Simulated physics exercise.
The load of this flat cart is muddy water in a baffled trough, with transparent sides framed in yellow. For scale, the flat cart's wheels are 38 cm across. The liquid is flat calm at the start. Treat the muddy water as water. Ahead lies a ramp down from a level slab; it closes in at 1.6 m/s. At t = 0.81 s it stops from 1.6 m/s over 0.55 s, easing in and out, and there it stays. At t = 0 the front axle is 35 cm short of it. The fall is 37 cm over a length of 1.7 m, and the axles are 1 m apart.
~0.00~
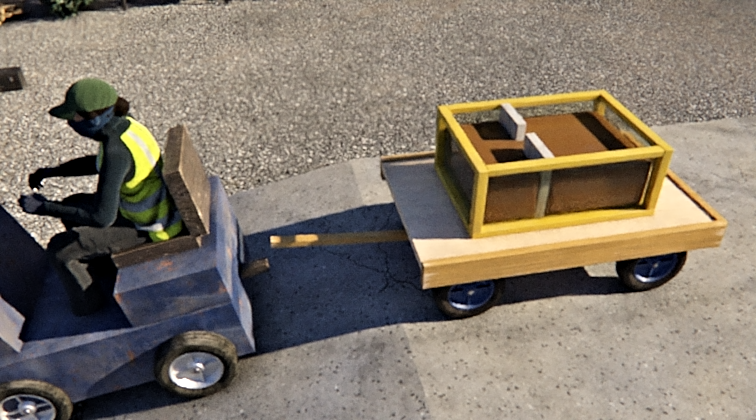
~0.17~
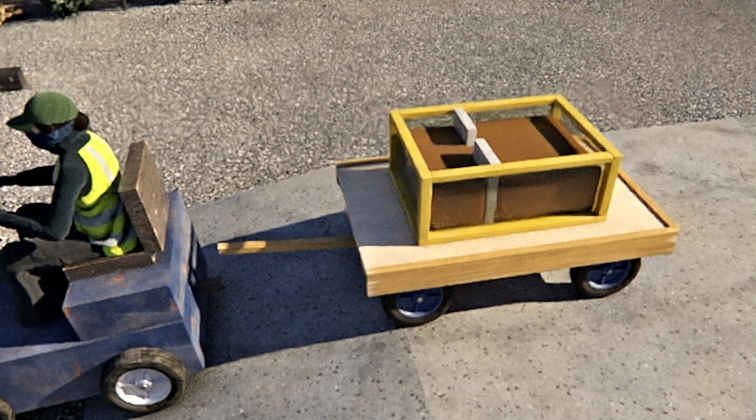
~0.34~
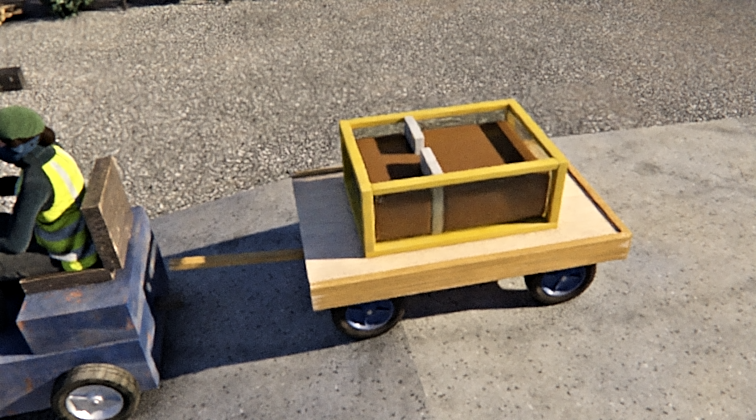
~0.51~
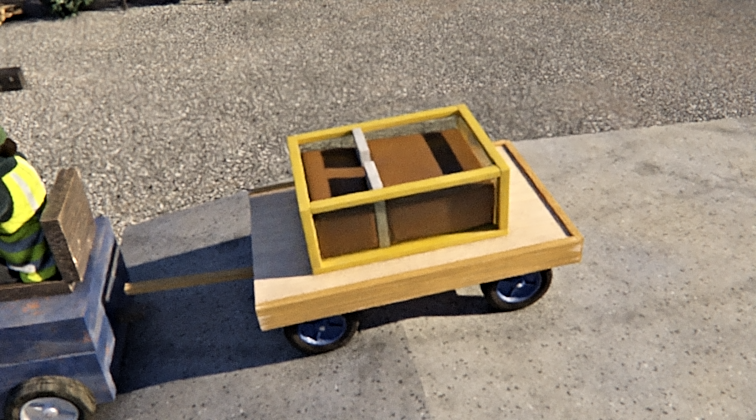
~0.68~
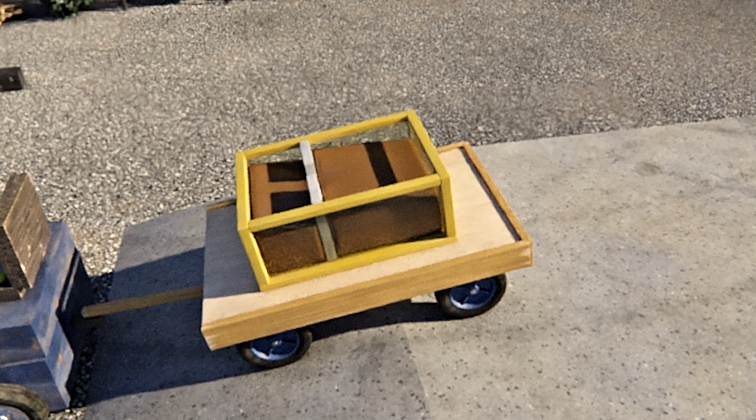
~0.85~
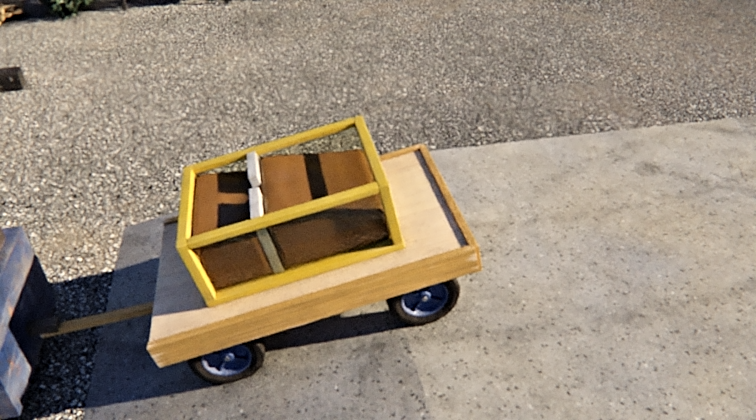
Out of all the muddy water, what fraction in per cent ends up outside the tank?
About 12 per cent.
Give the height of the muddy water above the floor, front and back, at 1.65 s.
Front 40 cm, back 14 cm.
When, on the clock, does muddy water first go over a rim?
At about 1.2 s.
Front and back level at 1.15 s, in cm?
About 38 cm in front and 8 cm behind.
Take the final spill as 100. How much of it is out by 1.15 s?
About 0 per cent.
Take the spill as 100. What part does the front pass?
About 100 per cent.
By 1.15 s front 38 cm, middle 33 cm, back 8 cm above the floor; no loss so far.
By 1.65 s front 41 cm, middle 18 cm, back 14 cm above the floor; the loss stands at 9 per cent, over the front.
By 2.05 s front 34 cm, middle 19 cm, back 17 cm above the floor; the loss stands at 12 per cent, over the front.
By 4.34 s the loss stands at 12 per cent, over the front, 17 of 139 litres.
